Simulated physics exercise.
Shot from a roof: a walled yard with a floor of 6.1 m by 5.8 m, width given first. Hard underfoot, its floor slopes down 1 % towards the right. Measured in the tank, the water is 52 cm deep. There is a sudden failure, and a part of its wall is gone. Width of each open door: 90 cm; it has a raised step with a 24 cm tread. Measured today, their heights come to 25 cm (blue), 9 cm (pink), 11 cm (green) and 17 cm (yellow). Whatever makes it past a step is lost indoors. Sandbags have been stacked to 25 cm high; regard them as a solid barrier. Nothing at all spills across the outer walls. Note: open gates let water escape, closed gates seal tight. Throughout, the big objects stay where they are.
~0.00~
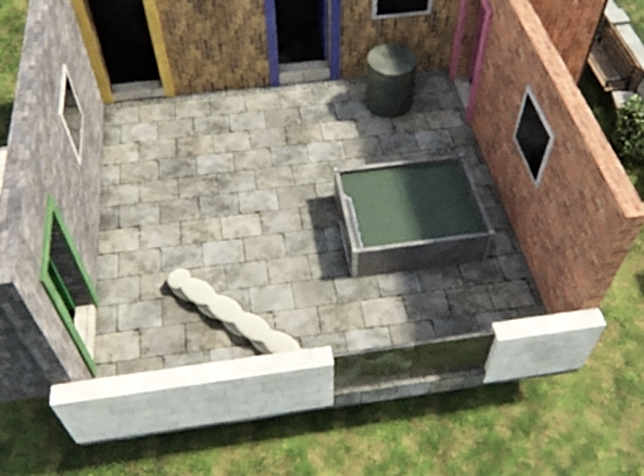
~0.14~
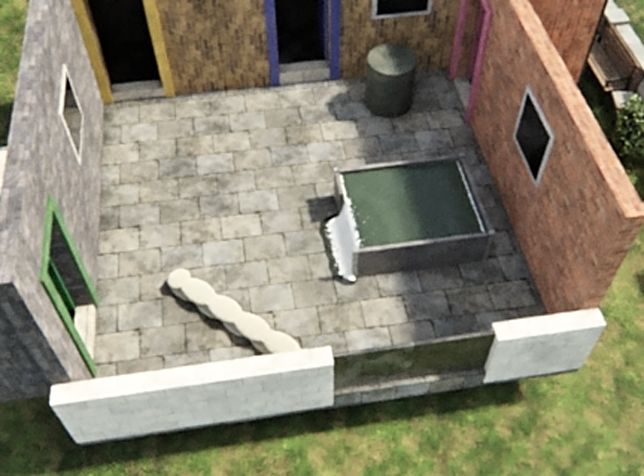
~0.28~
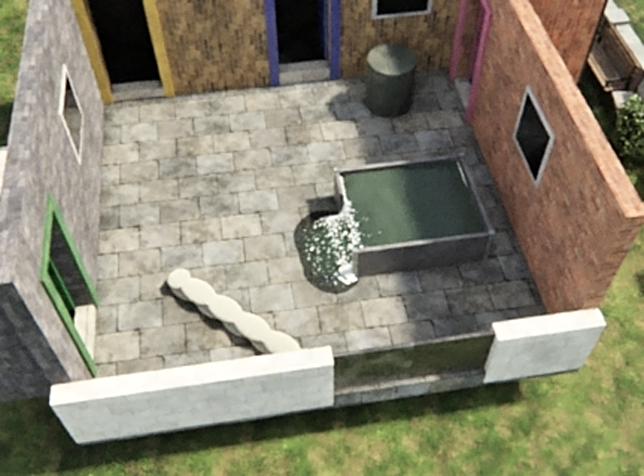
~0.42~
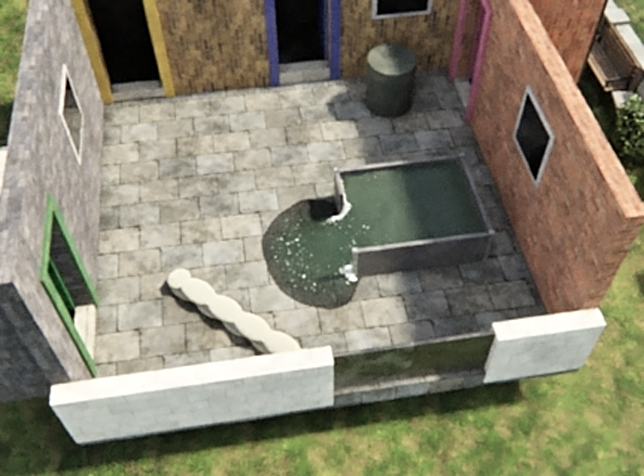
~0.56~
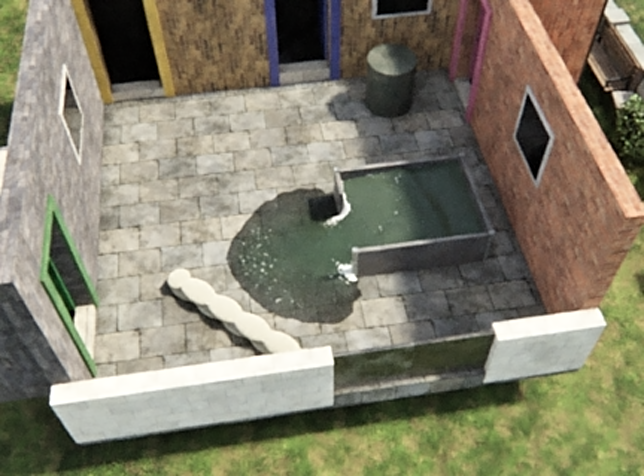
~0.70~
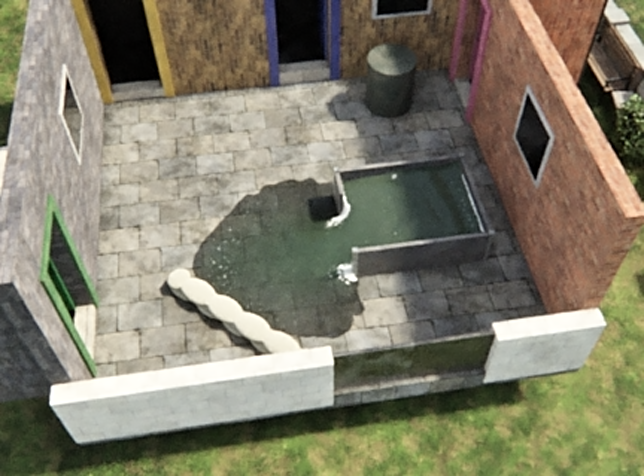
Water burst out of the left side of a rectangular tank in a walled stone yard, splashing white at first, then spreading across the paving in a widening dark pool up to the stacked sandbags.
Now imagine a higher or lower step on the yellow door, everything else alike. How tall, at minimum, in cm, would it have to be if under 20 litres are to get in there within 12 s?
It would need to be about 14 cm tall.
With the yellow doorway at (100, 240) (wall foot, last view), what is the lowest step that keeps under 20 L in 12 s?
13.5 cm.
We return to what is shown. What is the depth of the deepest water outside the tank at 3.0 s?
18 cm.
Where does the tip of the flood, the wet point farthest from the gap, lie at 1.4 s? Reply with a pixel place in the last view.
At about (99, 242).
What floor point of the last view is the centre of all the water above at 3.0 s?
My guess is close to (286, 237).
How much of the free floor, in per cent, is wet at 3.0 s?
Approximately 40 %.
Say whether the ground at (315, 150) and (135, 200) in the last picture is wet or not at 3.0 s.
Taking them in turn, they come out spared and submerged.
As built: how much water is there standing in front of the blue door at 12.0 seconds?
About 4.5 centimetres.
After 1.4 s water covers 20 % of the floor, deepest (26 cm) near (257, 316); it has not reached the yellow door.
After 3.0 s water covers 40 % of the floor, deepest (18 cm) near (113, 213); it has not reached the yellow door.
After 12.0 s water covers 95 % of the floor, deepest (10 cm) near (480, 170); 3 cm at the yellow door, 7 litres in over its 17 cm step.
At the yellow door as built, the water arrived by 3.1 s and peaked near 20 cm at 3.8 s.
With a step of 11 cm, 42 litres would have come in within the 12 s; with 15 cm, 14 litres. So under 20 litres takes about 14 cm.
